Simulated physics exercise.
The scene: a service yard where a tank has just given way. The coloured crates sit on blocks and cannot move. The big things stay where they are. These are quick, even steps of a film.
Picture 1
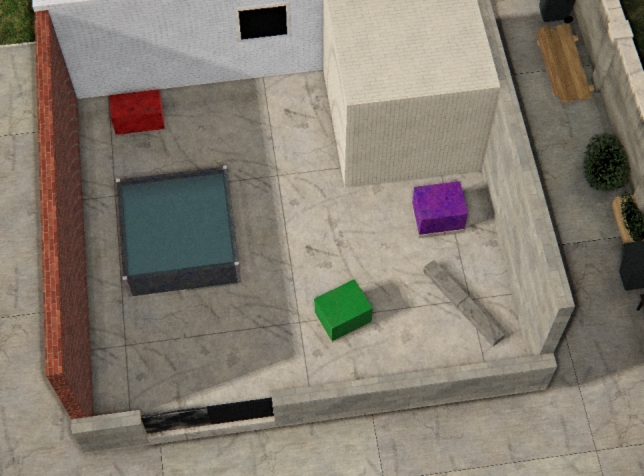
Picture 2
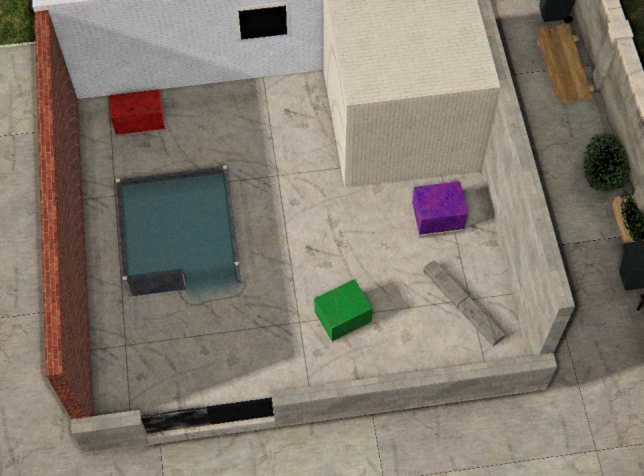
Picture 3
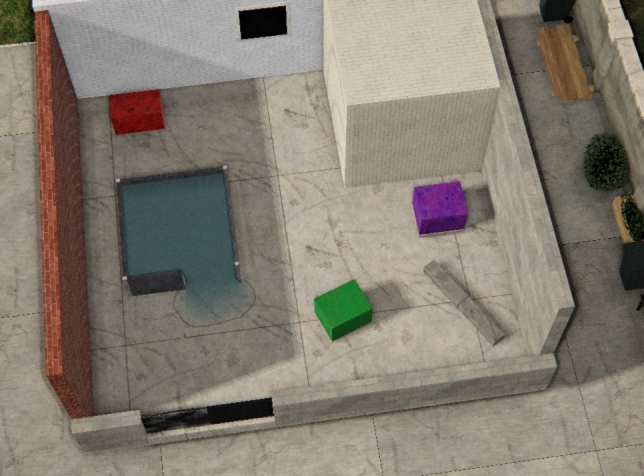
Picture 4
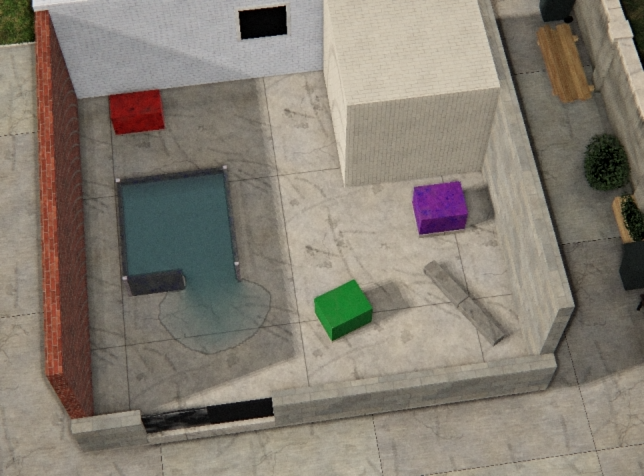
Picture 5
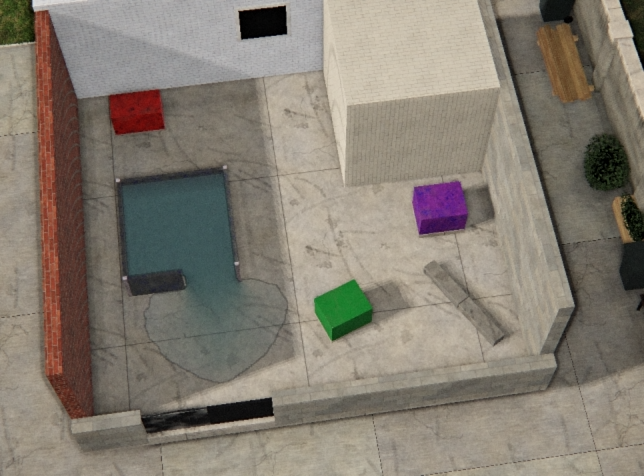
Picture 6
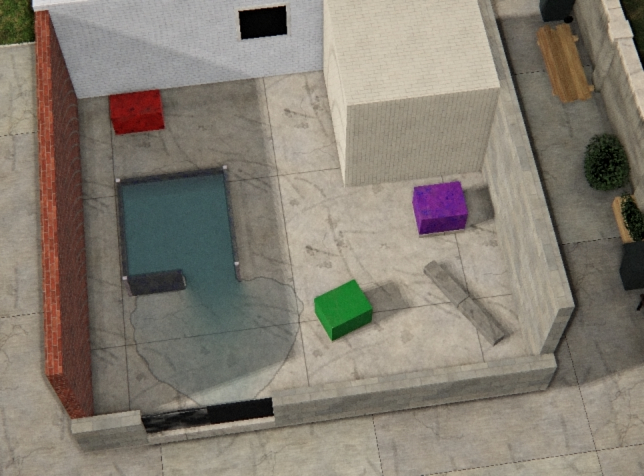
A square, dark-walled tank of blue-green water stands in the left half of a walled, stone-paved yard, seen from high above by a camera that stays still. A red block sits behind it, a green one to its right and a purple one farther right, near a pale bulky structure and a grey plank. Part of the tank's front wall gives way, and water pours out, fanning across the paving toward the low front wall.
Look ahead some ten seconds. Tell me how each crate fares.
The red crate gets wet; the green crate gets wet; the purple crate stays dry.
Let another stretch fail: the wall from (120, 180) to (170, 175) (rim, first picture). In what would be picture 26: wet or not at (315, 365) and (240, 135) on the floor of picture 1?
In that order: Clear, wet.
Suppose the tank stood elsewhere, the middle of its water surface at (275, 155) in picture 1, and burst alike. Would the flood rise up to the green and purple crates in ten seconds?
Then: The green one is topped; the purple one is wetted.
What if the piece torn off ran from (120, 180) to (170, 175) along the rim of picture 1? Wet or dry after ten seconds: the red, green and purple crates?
My reading: Red crate gets wet, green crate takes water, purple crate stays dry.
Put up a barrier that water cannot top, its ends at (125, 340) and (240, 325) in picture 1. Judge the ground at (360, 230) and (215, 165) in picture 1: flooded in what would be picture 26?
One after the other: Awash, free of water.
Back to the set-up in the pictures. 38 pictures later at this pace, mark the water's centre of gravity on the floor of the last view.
Close to (250, 301).
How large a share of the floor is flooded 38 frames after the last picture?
I make it 65 per cent.
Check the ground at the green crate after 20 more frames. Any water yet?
In short: Green touched.
A moment on, water covers 20 % of the floor; the red crate not reached, the green crate water round its plinth, the purple crate not reached.
Next, water covers 25 % of the floor; the red crate not reached, the green crate water round its plinth, the purple crate not reached.
Then, water covers 40 % of the floor; the red crate not reached, the green crate water round its plinth, the purple crate not reached.
Later, water covers 65 % of the floor; the red crate water round its plinth, the green crate water round its plinth, the purple crate water round its plinth.
In the end, water covers 90 % of the floor; the red crate was topped, the green crate was topped, the purple crate stayed above the water.
